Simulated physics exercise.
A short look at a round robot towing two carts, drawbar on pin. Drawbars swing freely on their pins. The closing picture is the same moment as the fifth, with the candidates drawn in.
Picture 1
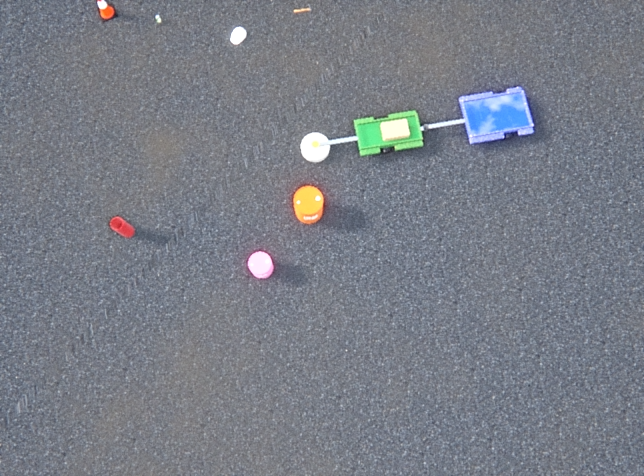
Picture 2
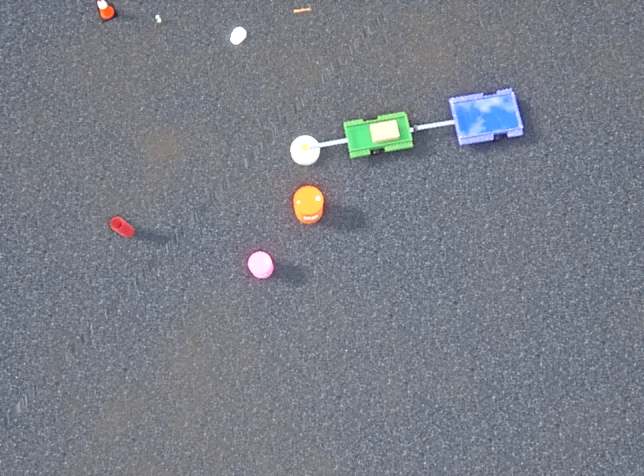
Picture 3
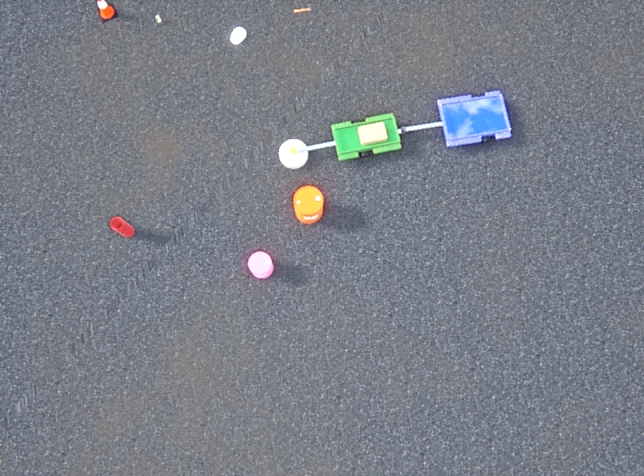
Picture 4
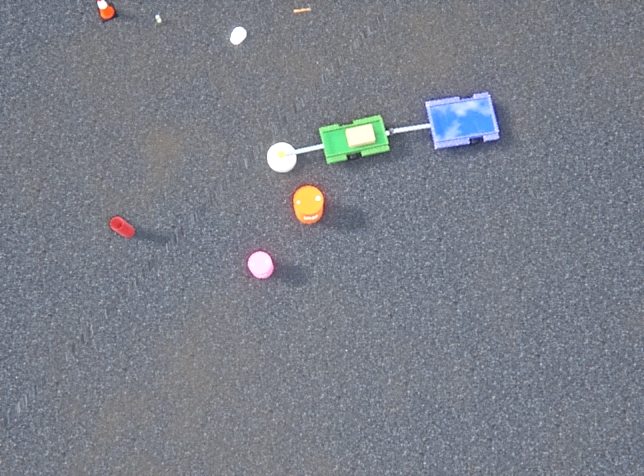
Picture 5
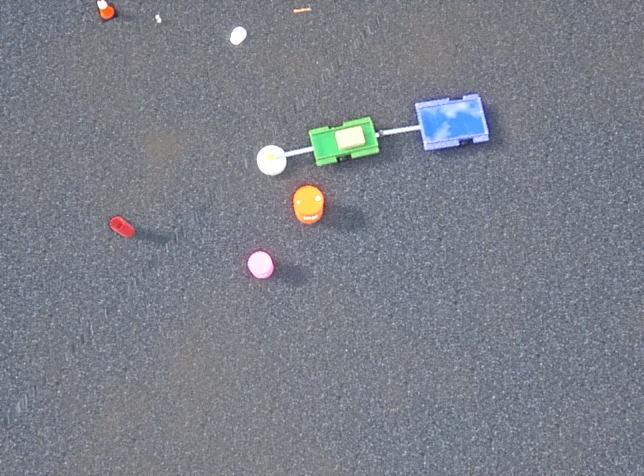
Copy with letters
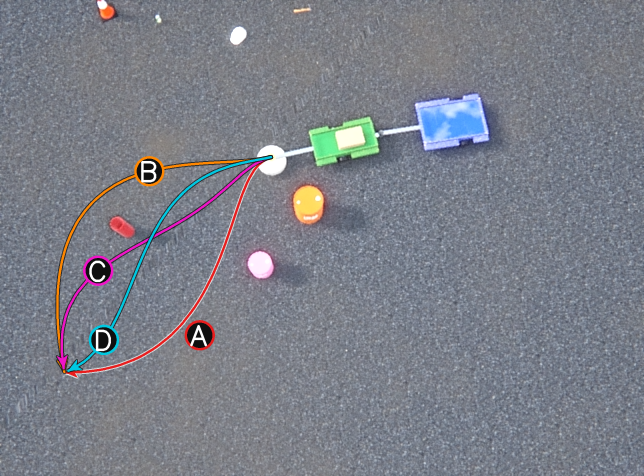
On dark, speckled asphalt, a round white robot towed a green cart and a blue cart slowly leftward and slightly downward, passing above an orange drum while the pink keg and red post stayed still.
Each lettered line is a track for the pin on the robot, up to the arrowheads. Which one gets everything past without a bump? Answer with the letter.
Everything gets past on D.
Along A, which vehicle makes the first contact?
It is the blue cart.
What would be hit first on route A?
It meets the orange drum.
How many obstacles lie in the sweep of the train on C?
It touches one.
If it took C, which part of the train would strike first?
The green cart touches first.
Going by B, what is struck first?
The red post.
On the copy, A from (271, 157) via (203, 293) to (64, 372); B from (271, 157) via (96, 199) to (64, 372); C from (271, 157) via (146, 241) to (64, 369); D from (271, 157) via (152, 237) to (68, 371).
On D. First, robot (179, 201), last cart (353, 139).
Then, robot (129, 298), last cart (261, 166).
Finally, robot (68, 372), last cart (199, 219); nothing has been touched.
By contrast, A meets the orange drum and pink keg; B meets the red post; C meets the red post.
